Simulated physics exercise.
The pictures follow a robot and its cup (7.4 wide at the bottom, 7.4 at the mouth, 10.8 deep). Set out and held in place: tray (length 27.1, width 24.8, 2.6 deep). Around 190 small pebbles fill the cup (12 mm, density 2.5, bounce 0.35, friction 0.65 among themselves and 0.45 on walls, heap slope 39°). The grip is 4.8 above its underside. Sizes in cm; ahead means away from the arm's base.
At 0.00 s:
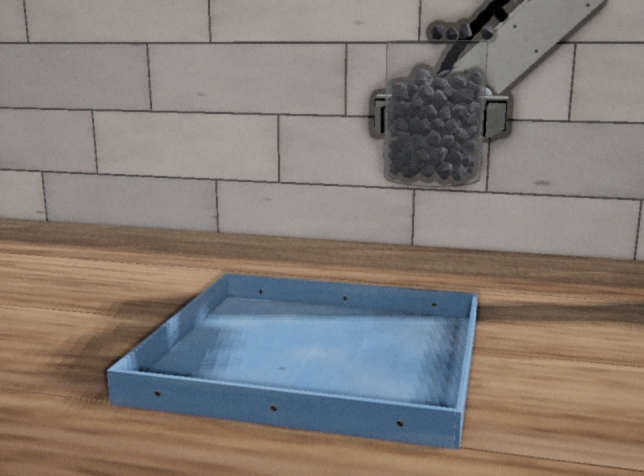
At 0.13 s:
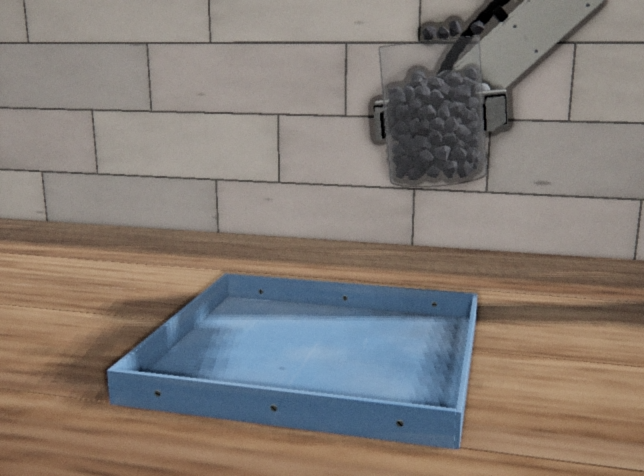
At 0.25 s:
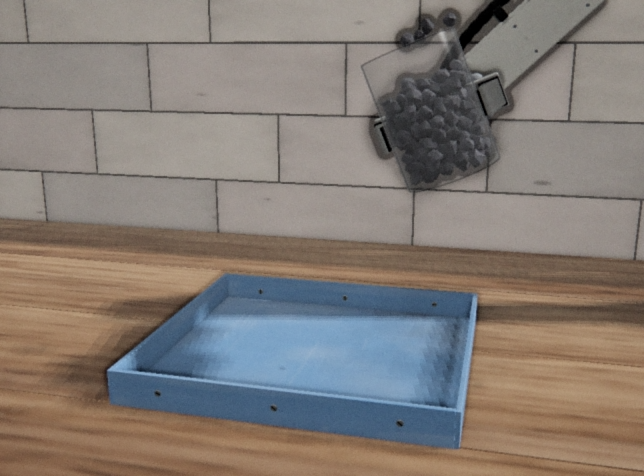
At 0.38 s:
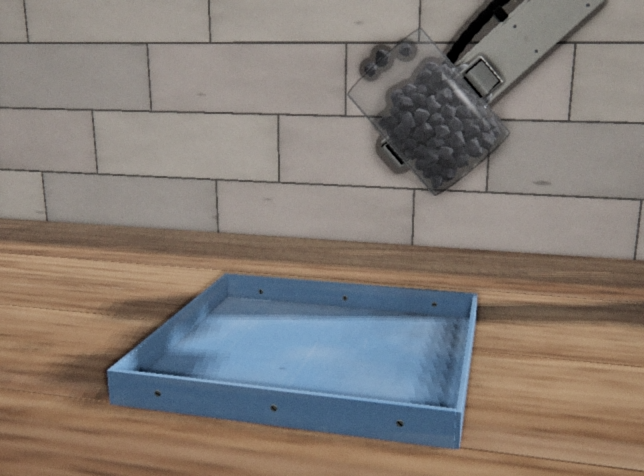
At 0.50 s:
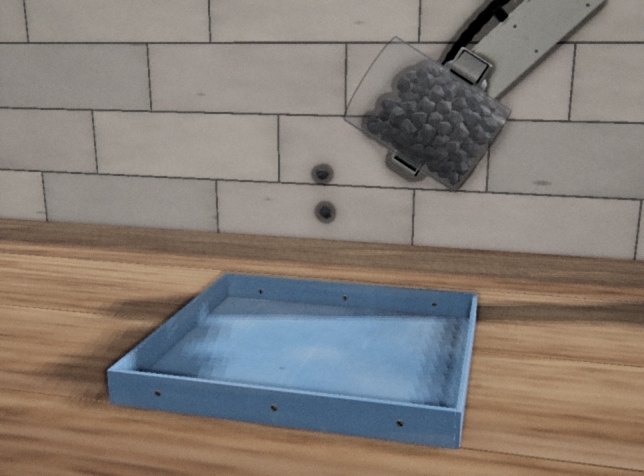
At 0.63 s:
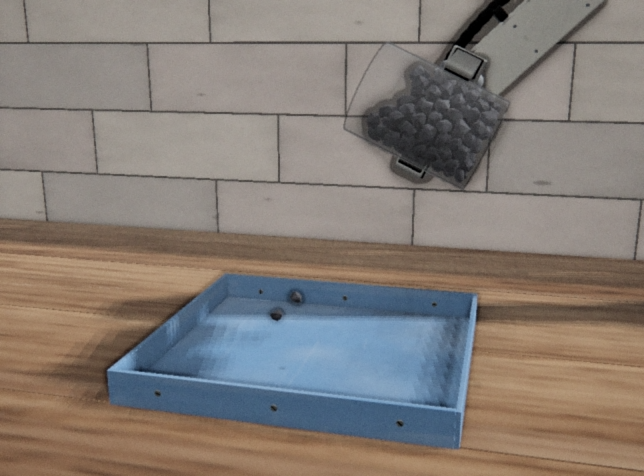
A robot arm tilted a clear cup full of dark pebbles steadily to the left above a blue tray, and two pebbles dropped out and landed in the tray while the rest stayed inside.
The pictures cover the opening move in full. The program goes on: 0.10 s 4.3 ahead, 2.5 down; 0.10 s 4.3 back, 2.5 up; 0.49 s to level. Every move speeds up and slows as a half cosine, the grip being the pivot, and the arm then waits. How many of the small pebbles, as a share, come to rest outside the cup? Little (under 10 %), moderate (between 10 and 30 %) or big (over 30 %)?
Outside the cup the share is little, under 10 %.
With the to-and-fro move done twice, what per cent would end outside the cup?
In that case some 10 per cent.
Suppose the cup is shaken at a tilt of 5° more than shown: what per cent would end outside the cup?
It would be near 5 per cent.
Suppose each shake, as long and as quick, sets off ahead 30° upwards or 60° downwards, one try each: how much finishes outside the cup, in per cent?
Some 40 and 0 per cent.
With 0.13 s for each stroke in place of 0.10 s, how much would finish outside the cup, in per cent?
In that case some 0 per cent.
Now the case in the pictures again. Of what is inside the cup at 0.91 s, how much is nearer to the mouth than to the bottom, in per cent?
About 35 per cent.
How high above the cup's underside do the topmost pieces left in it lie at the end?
Roughly 10.0 cm.
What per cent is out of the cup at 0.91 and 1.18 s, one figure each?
About 5, 5.
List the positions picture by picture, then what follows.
In the first frame, cup middle at (434, 113), level; upper third of the load around (437, 94), from x 395 to 485, top at y 30; 187 in the cup.
In the second frame, cup middle at (433, 113), tilted 6° forward; upper third of the load around (436, 95), from x 395 to 475, top at y 30.
In the third frame, cup middle at (431, 113), tilted 22° forward; upper third of the load around (431, 97), from x 390 to 485, top at y 20.
In the fourth frame, cup middle at (429, 115), tilted 43° forward; upper third of the load around (430, 98), from x 370 to 495, top at y 50.
In the fifth frame, cup middle at (428, 116), tilted 59° forward; upper third of the load around (434, 101), from x 325 to 495, top at y 75; 185 in the cup, 2 in flight or on a rim.
In the sixth frame, cup middle at (427, 117), tilted 65° forward; upper third of the load around (441, 102), from x 275 to 495, top at y 75; 185 in the cup, 2 in the tray.
After 0.91 s, tilted 61° forward, highest piece 24 above the table; 179 in the cup, 2 in the tray, 6 in flight or on a rim.
After 1.18 s, tilted 12° forward, highest piece 26 above the table; 179 in the cup, 8 in the tray.
After 1.52 s, level, highest piece 27 above the table; 179 in the cup, 8 in the tray.
After 2.57 s, level, highest piece 27 above the table; 179 in the cup, 8 in the tray.
At rest, 179 in the cup, 8 in the tray. That is 4 % outside the cup.
